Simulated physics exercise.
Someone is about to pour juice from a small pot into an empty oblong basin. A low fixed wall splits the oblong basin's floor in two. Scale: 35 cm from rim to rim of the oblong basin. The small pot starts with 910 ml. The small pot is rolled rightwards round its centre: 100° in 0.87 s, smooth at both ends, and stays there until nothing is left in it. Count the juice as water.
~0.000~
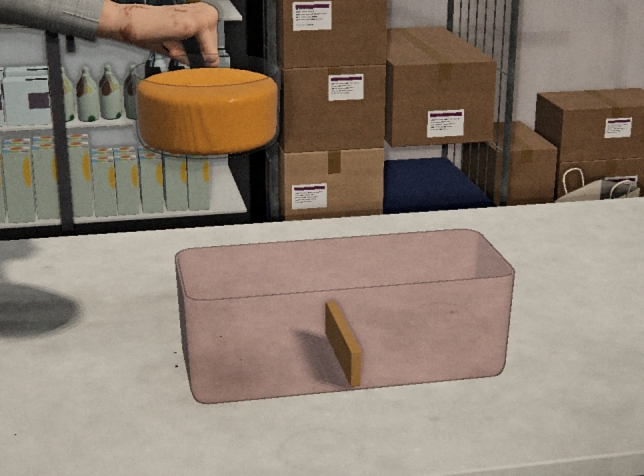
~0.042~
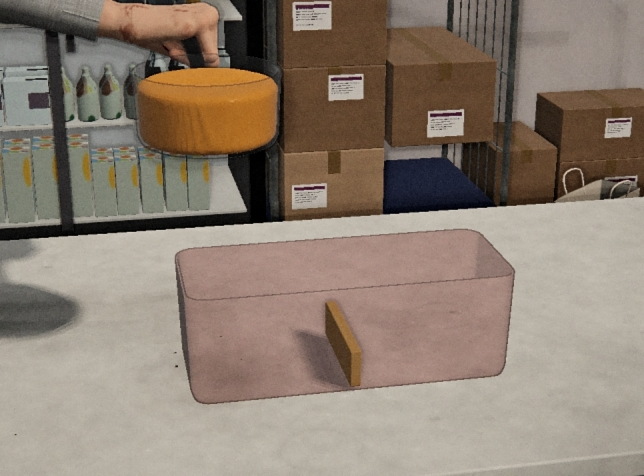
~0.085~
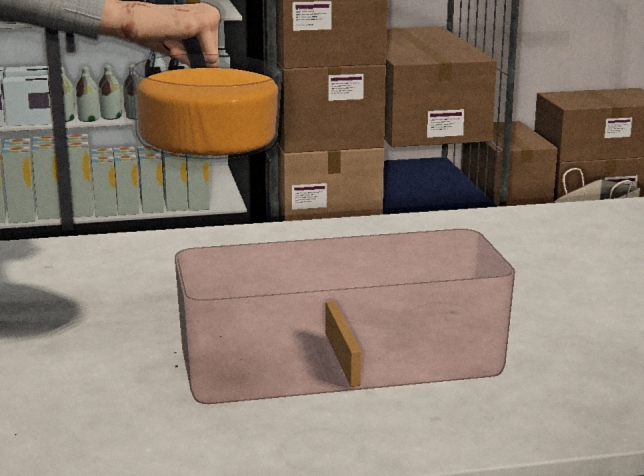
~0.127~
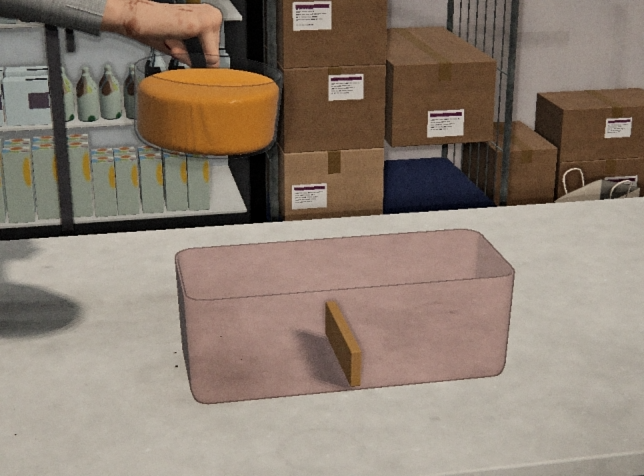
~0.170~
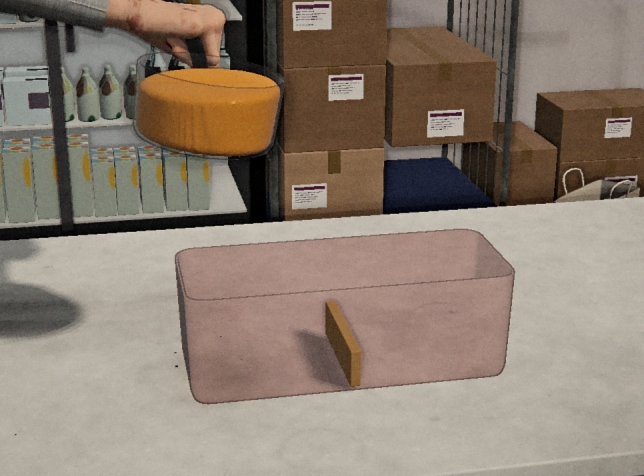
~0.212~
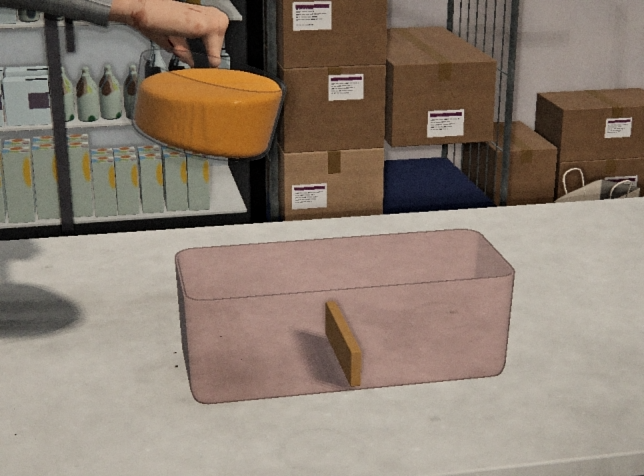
Above a pale counter, a hand slowly tilts a small orange pot slightly to the right.
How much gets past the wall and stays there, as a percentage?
The far part has some 58 per cent.
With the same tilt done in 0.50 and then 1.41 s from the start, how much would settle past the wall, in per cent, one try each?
First 40, then 60 per cent.
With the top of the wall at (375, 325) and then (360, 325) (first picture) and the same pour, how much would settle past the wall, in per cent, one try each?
First 15, then 40 per cent.
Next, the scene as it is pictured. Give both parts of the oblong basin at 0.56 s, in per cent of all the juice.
Left about 2, right about 5.
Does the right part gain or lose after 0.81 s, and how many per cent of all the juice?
The share moves up, by some 2 per cent.
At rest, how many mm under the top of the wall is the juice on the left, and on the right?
Some 26 mm on the left and 20 mm on the right.
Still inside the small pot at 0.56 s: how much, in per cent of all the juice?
Near 52 in a hundred.
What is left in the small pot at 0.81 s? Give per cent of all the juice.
Some 10 per cent.
By 0.56 s the tilt is 72° and 52 per cent is still to pour, 2 is left of the wall and 5 right of it.
By 0.81 s the tilt is 99° and 10 per cent is still to pour, 20 is left of the wall and 56 right of it.
By 1.08 s the tilt is 100° and 1 per cent is still to pour, 37 is left of the wall and 58 right of it.
By 1.37 s the tilt is 100° and 0 per cent is still to pour, 40 is left of the wall and 58 right of it.
At rest 41 per cent lies left of the wall, 58 right of it and 1 outside.
